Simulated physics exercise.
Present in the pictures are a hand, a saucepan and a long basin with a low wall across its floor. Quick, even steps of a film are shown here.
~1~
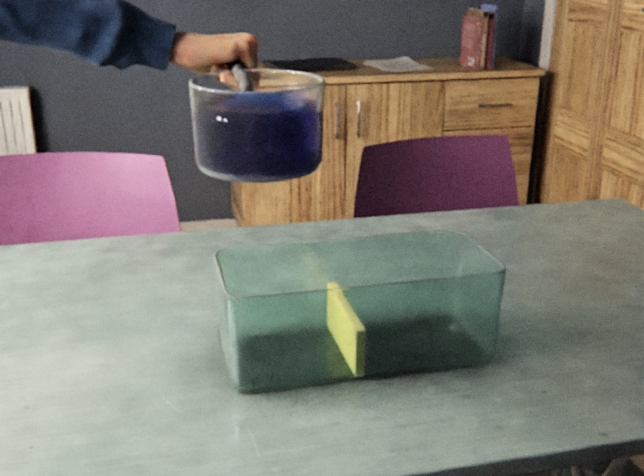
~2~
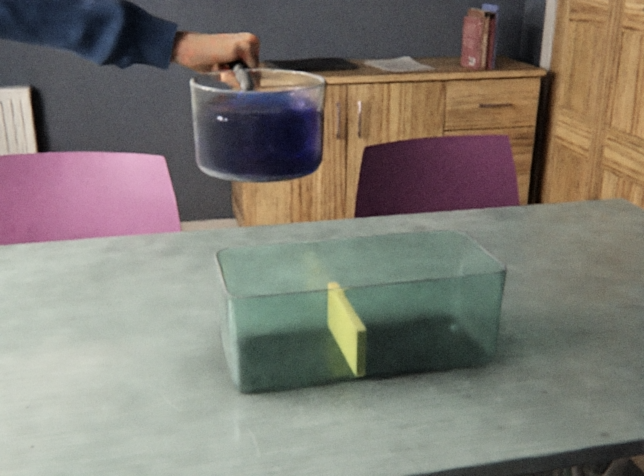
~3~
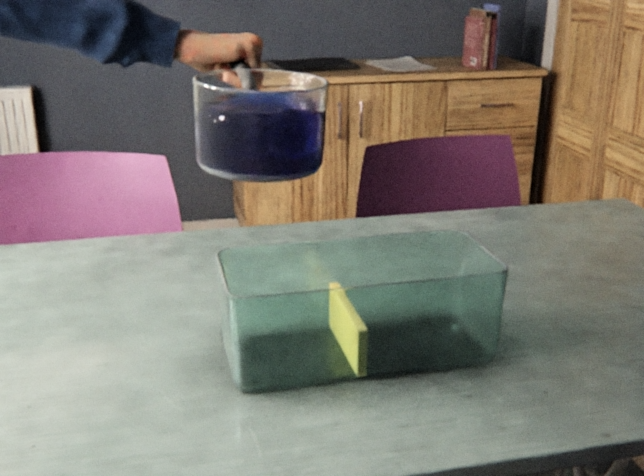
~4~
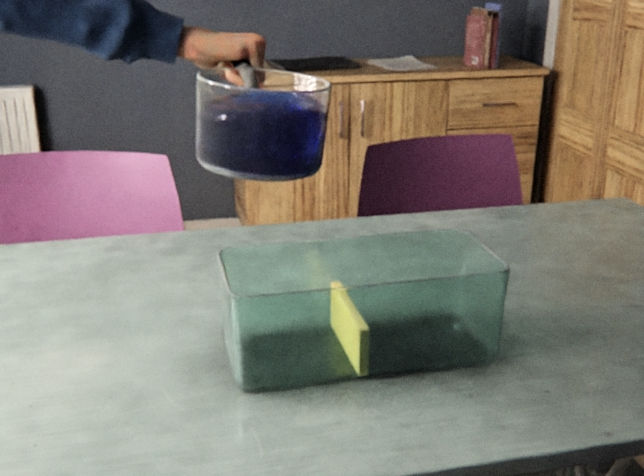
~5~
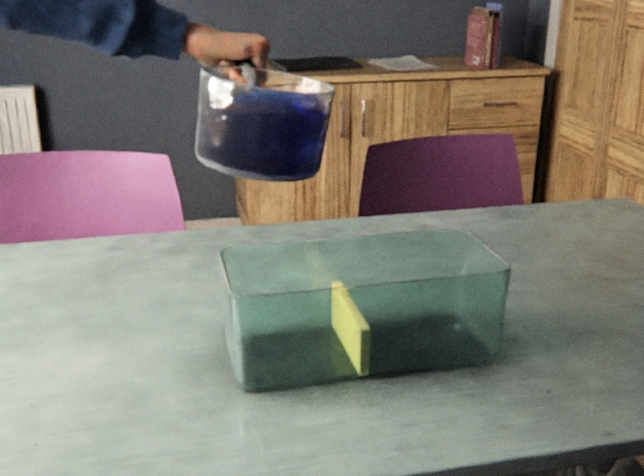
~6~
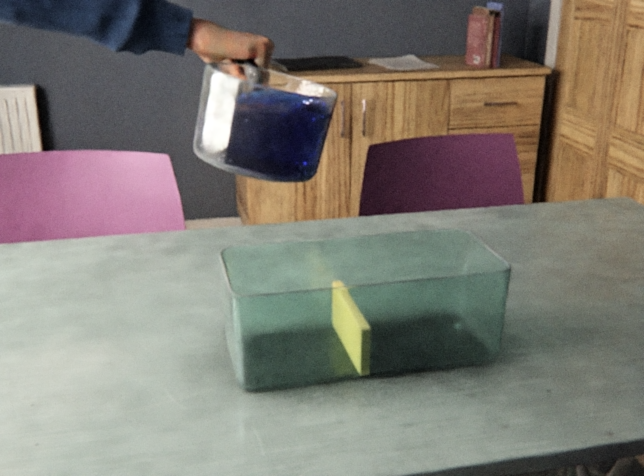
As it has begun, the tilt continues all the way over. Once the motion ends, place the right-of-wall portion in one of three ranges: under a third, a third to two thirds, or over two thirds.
It falls in the range over two thirds.
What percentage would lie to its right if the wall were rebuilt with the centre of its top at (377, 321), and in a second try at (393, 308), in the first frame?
Try 1: Some 55 %; try 2: 35 %.
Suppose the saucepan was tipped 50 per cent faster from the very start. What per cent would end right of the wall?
Something like 90 percent.
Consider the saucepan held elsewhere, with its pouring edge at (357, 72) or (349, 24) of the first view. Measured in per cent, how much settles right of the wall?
It would come to near 95 per cent, and then near 95 per cent.
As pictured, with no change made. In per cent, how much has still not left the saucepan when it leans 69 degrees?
About 70 % remains.
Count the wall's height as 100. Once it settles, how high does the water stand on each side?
Once it settles, the left reaches around 10 and the right around 60.
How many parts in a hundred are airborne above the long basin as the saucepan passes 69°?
It's about 25 per cent.
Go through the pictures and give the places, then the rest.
It leans 0°; its right rim is at (321, 80); the water meets the walls at (194, 106) and (318, 102); the long basin's rim runs from (220, 274) to (484, 251); the wall's top is at (345, 306), in the first picture.
It leans 1°; its right rim is at (323, 81); the water meets the walls at (195, 106) and (319, 102), in the second picture.
It leans 2°; its right rim is at (325, 82); the water meets the walls at (197, 106) and (321, 101), in the third picture.
It leans 5°; its right rim is at (328, 85); the water meets the walls at (200, 105) and (323, 102), in the fourth picture.
It leans 9°; its right rim is at (331, 89); the water meets the walls at (202, 106) and (325, 102), in the fifth picture.
It leans 14°; its right rim is at (334, 95); the water meets the walls at (202, 107) and (328, 102), in the sixth picture.
A moment on, the saucepan is tipped part way and 70 per cent is still to pour, 0 is left of the wall and 5 right of it.
Next, the saucepan is tipped right over and 15 per cent is still to pour, 1 is left of the wall and 68 right of it.
Then the saucepan is tipped right over and 1 per cent is still to pour, 7 is left of the wall and 91 right of it.
Later the saucepan is tipped right over and 0 per cent is still to pour, 8 is left of the wall and 92 right of it.
Finally, 8 per cent lies left of the wall, 92 right of it and 0 outside.
